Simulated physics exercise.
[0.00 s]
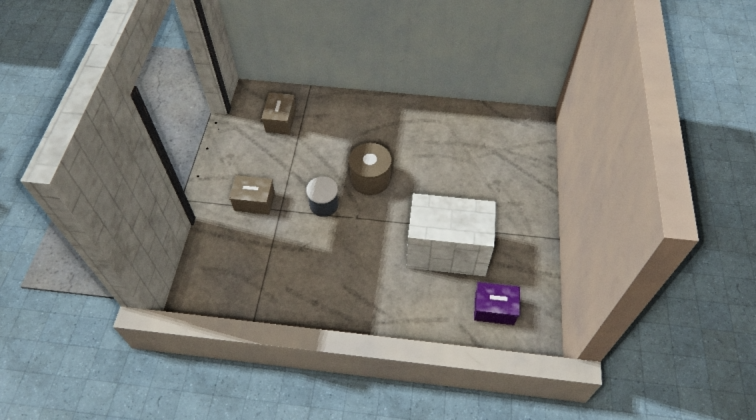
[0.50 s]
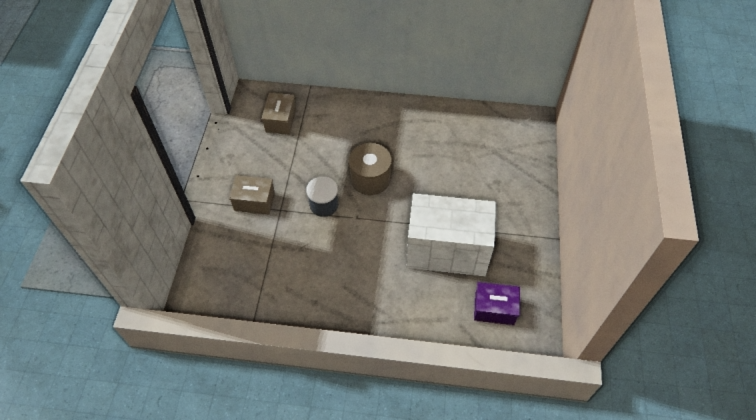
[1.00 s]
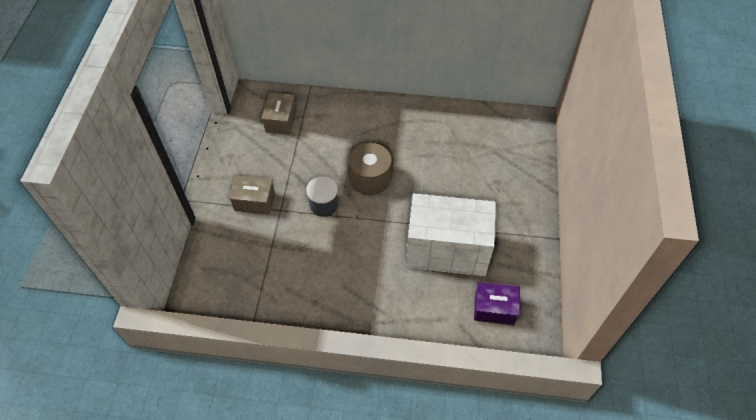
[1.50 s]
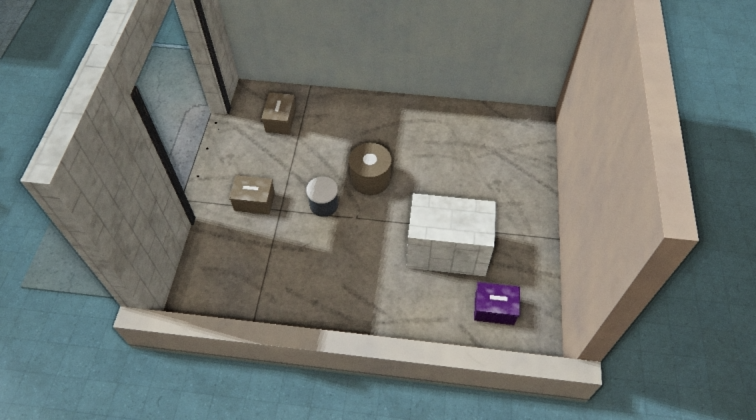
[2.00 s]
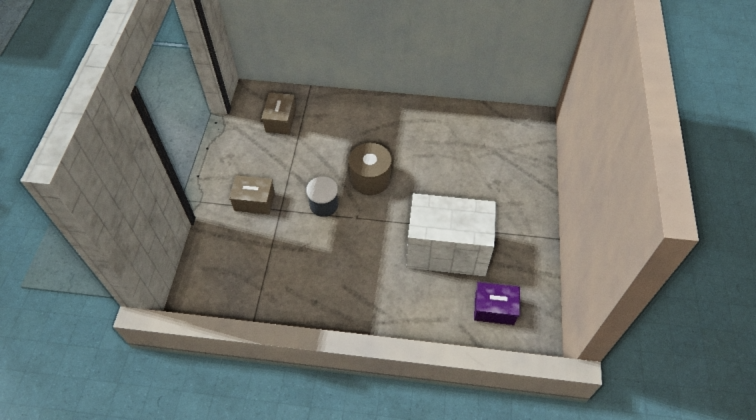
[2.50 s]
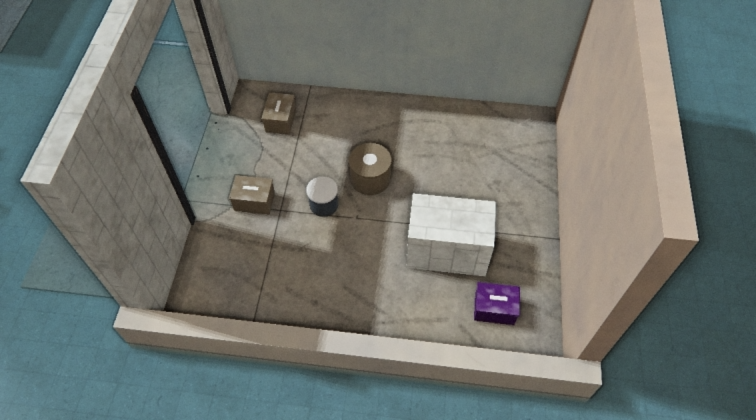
In a small roofless shop seen from above, a purple tote, brown boxes, round containers and a white block stay still while water spreads across the ground outside, then creeps through the doorway at left onto the floor.
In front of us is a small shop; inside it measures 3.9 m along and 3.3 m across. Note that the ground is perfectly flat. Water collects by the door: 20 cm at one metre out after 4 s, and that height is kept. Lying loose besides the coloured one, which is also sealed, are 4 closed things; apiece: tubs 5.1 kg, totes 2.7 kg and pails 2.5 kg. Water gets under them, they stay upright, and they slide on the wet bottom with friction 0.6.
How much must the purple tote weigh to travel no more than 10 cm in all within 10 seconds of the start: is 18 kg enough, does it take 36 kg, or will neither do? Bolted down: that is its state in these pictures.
I reckon only the heavier ballast is ample.
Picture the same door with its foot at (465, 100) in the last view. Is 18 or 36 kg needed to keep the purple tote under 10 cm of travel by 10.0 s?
Okay, so only the heavy mass does.
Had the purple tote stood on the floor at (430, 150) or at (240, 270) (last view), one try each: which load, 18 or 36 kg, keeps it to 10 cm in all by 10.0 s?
First try, the lighter option suffices; second try, the lighter option suffices.
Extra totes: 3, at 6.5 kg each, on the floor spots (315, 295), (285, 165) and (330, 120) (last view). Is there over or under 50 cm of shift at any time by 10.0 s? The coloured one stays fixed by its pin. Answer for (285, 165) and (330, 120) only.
Those two come out over the line and over the line, in that order.
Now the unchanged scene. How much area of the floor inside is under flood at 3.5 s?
I'd put it close to 2.0 m2.
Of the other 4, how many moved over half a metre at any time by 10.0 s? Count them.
Total: 4.
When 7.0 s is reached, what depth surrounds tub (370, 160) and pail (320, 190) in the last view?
First about 14 cm, second about 6 cm.
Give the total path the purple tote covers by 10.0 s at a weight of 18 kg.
I'd say roughly 80 centimetres in all.
After 3.5 s the purple tote would be 0 cm from its start with 18 kg and 0 cm from its start with 36 kg; 0 cm of water round it then.
After 4.5 s the purple tote would be 0 cm from its start with 18 kg and 0 cm from its start with 36 kg; 0 cm of water round it then.
After 7.0 s the purple tote would be 0 cm from its start with 18 kg and 0 cm from its start with 36 kg; 5 cm of water round it then.
After 10.0 s the purple tote would be 85 cm from its start with 18 kg and 0 cm from its start with 36 kg; 15 cm of water round it then.
